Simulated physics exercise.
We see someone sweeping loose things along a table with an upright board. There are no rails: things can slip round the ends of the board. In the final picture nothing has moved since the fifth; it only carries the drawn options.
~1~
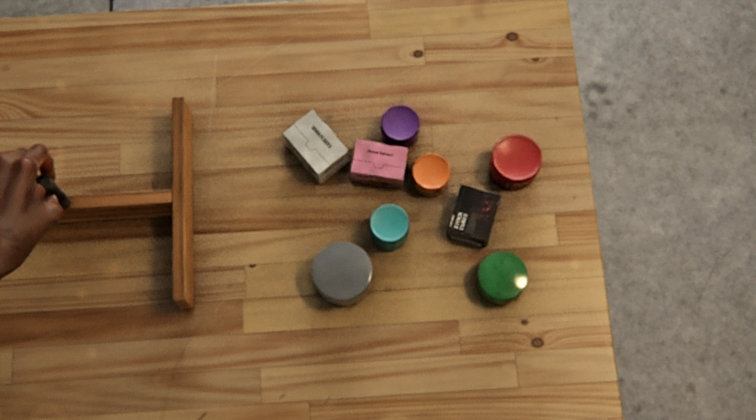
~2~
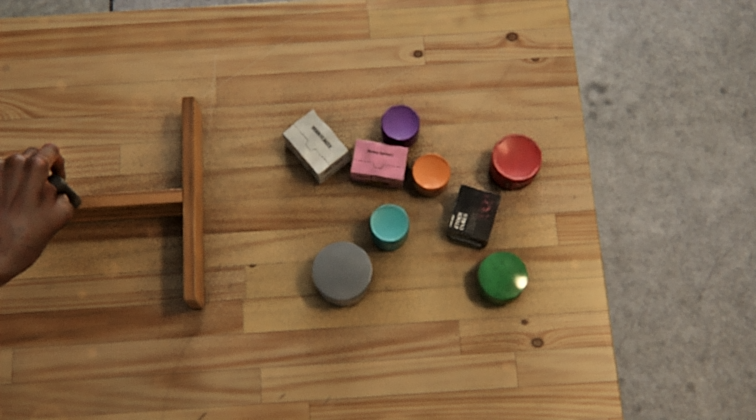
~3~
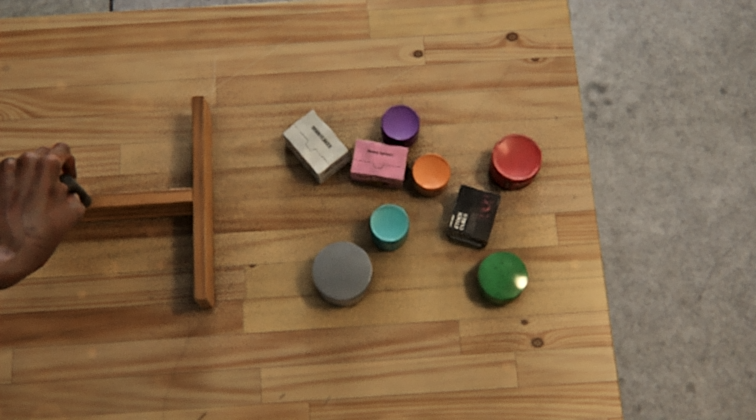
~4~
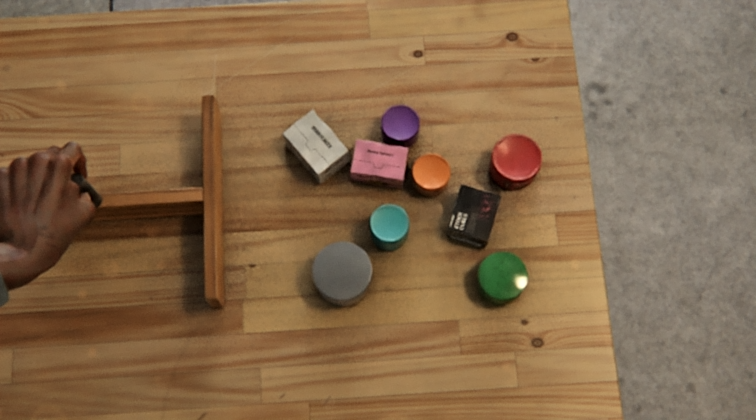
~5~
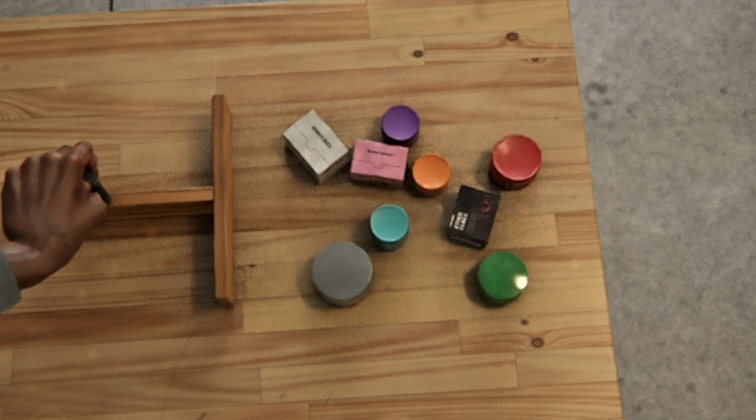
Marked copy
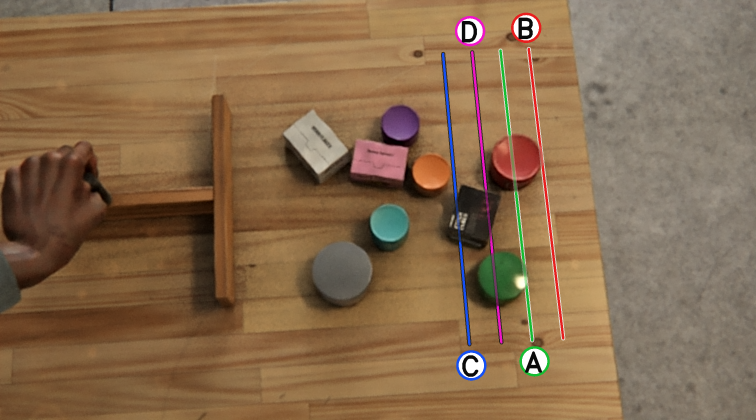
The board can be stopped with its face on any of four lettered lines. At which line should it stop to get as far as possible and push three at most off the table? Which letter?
The farthest such stop is A.
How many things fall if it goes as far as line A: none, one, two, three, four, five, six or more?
By then, two.
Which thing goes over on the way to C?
The red tub.
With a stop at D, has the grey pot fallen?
No.
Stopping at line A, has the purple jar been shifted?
Yes.
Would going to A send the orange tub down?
Yes.
On the marked copy, A at (516, 189); B at (545, 187); C at (456, 193); D at (486, 191).
Taking A. A third of the way, board (327, 186); orange tub (446, 175); grey pot (368, 273).
Two thirds of the way, board (433, 180); red tub (591, 157); orange tub (548, 163).
When it is over, board (515, 175); red tub over the edge; orange tub over the edge; two fallen.
As for the rest, B drops six; C is within the limit but short; D is within the limit but short.
